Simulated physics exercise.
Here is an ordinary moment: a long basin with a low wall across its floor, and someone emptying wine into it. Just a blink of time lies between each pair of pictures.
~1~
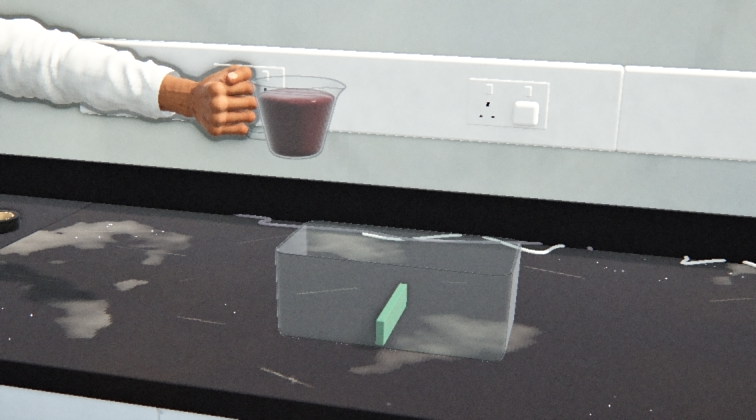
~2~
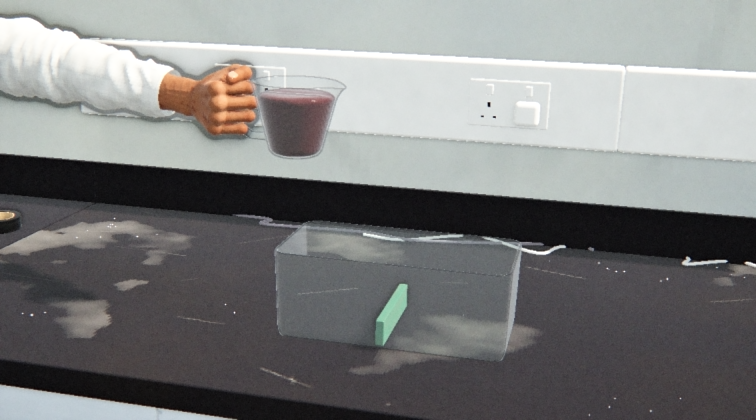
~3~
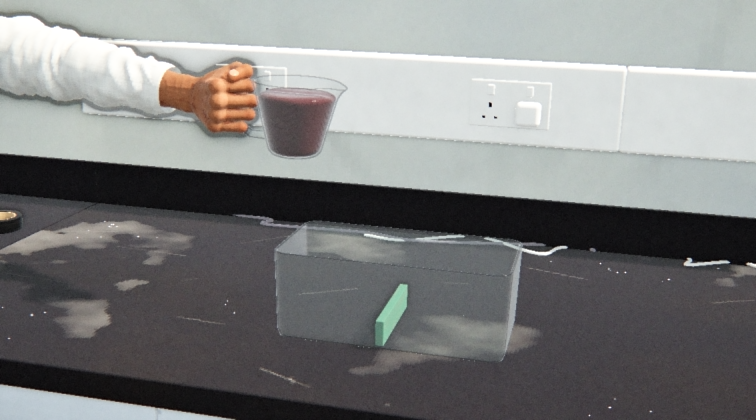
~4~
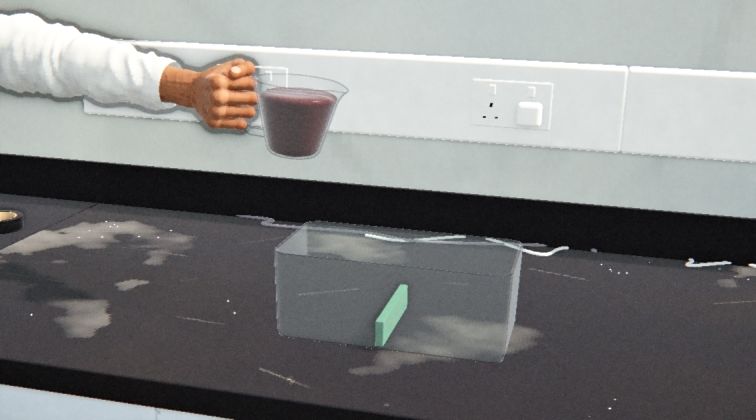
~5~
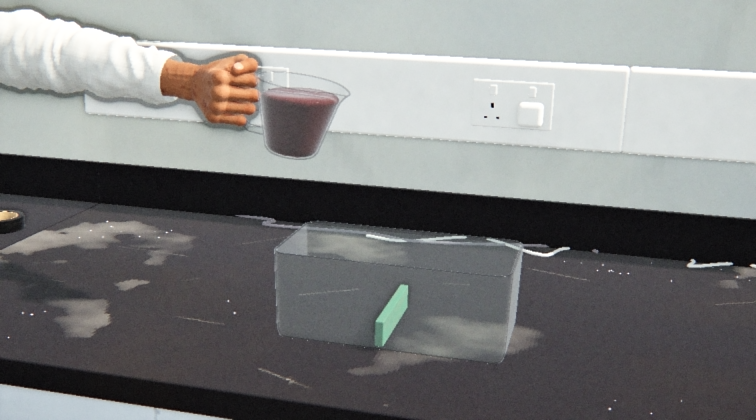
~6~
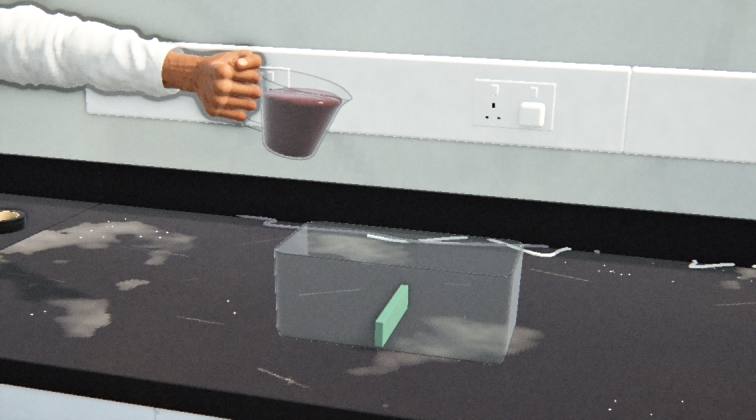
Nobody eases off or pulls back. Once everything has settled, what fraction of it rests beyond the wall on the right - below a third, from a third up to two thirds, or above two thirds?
The fraction on the right is from a third up to two thirds.
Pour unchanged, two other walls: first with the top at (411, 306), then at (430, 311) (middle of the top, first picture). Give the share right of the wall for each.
Roughly 15 % and 15 %.
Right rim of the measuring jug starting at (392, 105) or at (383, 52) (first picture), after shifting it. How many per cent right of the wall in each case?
Start one gives some 95 %, start two some 90 %.
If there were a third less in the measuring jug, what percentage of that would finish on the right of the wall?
Estimate: Close to 25 per cent.
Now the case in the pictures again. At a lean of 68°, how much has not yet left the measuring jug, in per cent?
65 per cent, roughly.
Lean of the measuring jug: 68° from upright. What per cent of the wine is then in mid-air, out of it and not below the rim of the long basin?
Near 30 in a hundred.
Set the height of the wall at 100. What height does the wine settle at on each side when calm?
The left reaches some 30 %, the right about 30 %.
A moment on, the measuring jug is tipped part way and 65 per cent is still to pour, 2 is left of the wall and 4 right of it.
Next, the measuring jug is tipped on its side and 13 per cent is still to pour, 22 is left of the wall and 43 right of it.
Then the measuring jug is tipped on its side and 0 per cent is still to pour, 46 is left of the wall and 51 right of it.
Later the measuring jug is tipped on its side and 0 per cent is still to pour, 48 is left of the wall and 51 right of it.
At rest 48 per cent lies left of the wall, 52 right of it and 1 outside.
